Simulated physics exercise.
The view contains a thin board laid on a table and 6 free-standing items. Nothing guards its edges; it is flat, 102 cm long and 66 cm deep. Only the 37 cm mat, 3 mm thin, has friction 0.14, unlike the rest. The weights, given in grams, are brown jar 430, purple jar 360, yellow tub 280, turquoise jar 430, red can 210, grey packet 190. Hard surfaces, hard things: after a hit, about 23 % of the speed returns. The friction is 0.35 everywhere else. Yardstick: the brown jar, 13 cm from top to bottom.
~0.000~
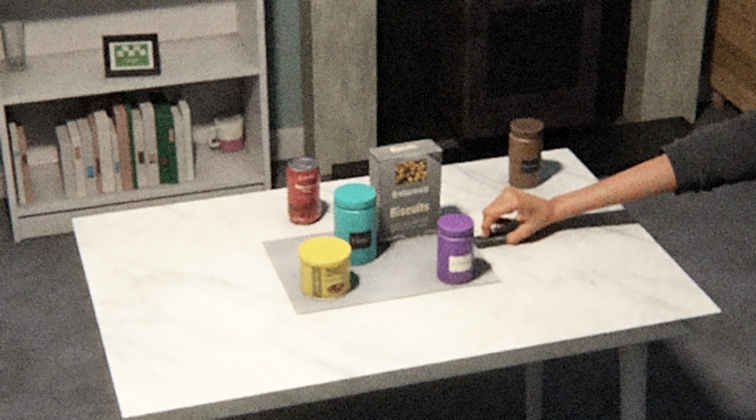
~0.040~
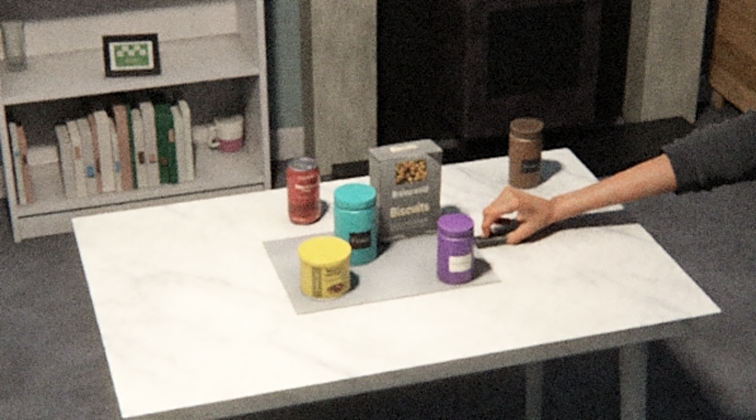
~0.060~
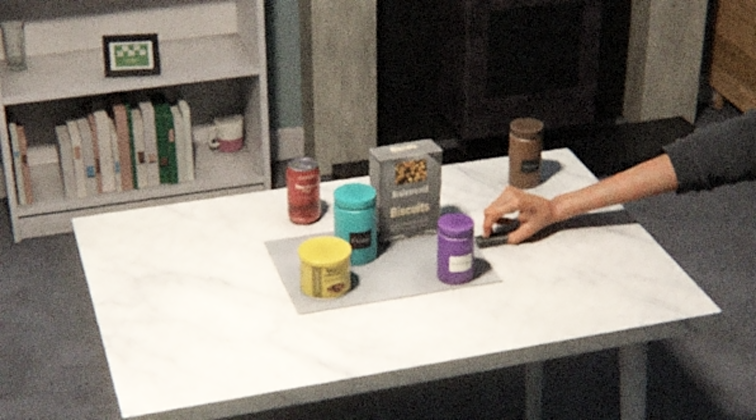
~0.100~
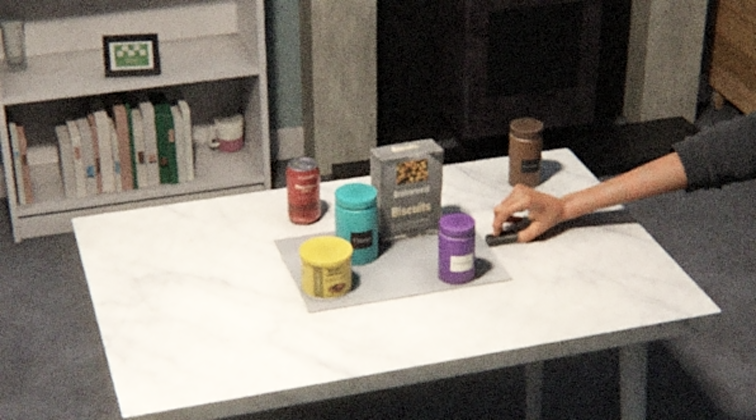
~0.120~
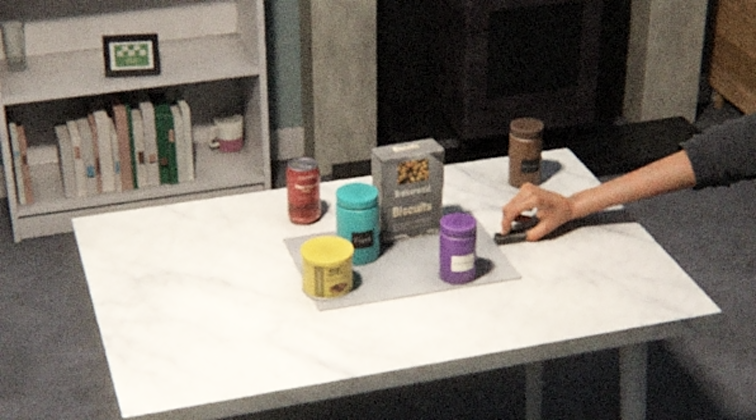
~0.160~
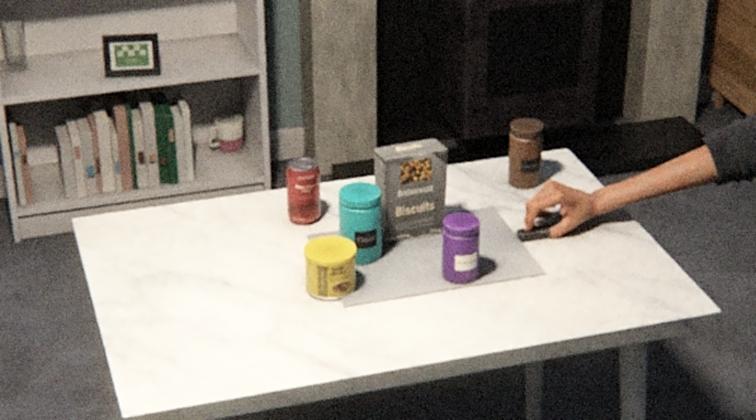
A hand gripped the edge of a thin grey mat on a white table, then drew it steadily to the right, while the purple jar, yellow tub, turquoise jar and grey packet barely shifted.
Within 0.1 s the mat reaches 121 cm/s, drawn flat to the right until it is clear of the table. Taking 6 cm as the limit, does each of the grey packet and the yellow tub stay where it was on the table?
Grey packet: Out of place; yellow tub: In place.
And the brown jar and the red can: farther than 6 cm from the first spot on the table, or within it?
First the brown jar: It stays in position; then the red can: It stays in position.
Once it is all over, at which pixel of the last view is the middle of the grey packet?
It comes to rest near (476, 183).
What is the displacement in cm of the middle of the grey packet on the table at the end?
Displacement: Approx. 14 cm.
After 0.26 s, mat out by 21 cm; grey packet moved 3 cm near (422, 190); yellow tub moved 2 cm near (336, 268); turquoise jar moved 3 cm.
After 0.36 s, mat out by 33 cm; grey packet moved 7 cm near (441, 187); yellow tub moved 2 cm near (336, 268); purple jar moved 7 cm.
After 0.46 s, mat out by 45 cm; grey packet moved 11 cm near (464, 185); yellow tub moved 2 cm near (336, 268); purple jar moved 12 cm.
After 0.66 s, mat out by 69 cm; grey packet moved 14 cm near (476, 183); yellow tub moved 2 cm near (336, 269); purple jar moved 16 cm.
In the end (1.2 s), not toppled but over 6 cm from the start, purple jar and grey packet; the other 4 under 6 cm from the start. At the end, from the last picture's camera, grey packet near (476, 183), yellow tub near (336, 269).
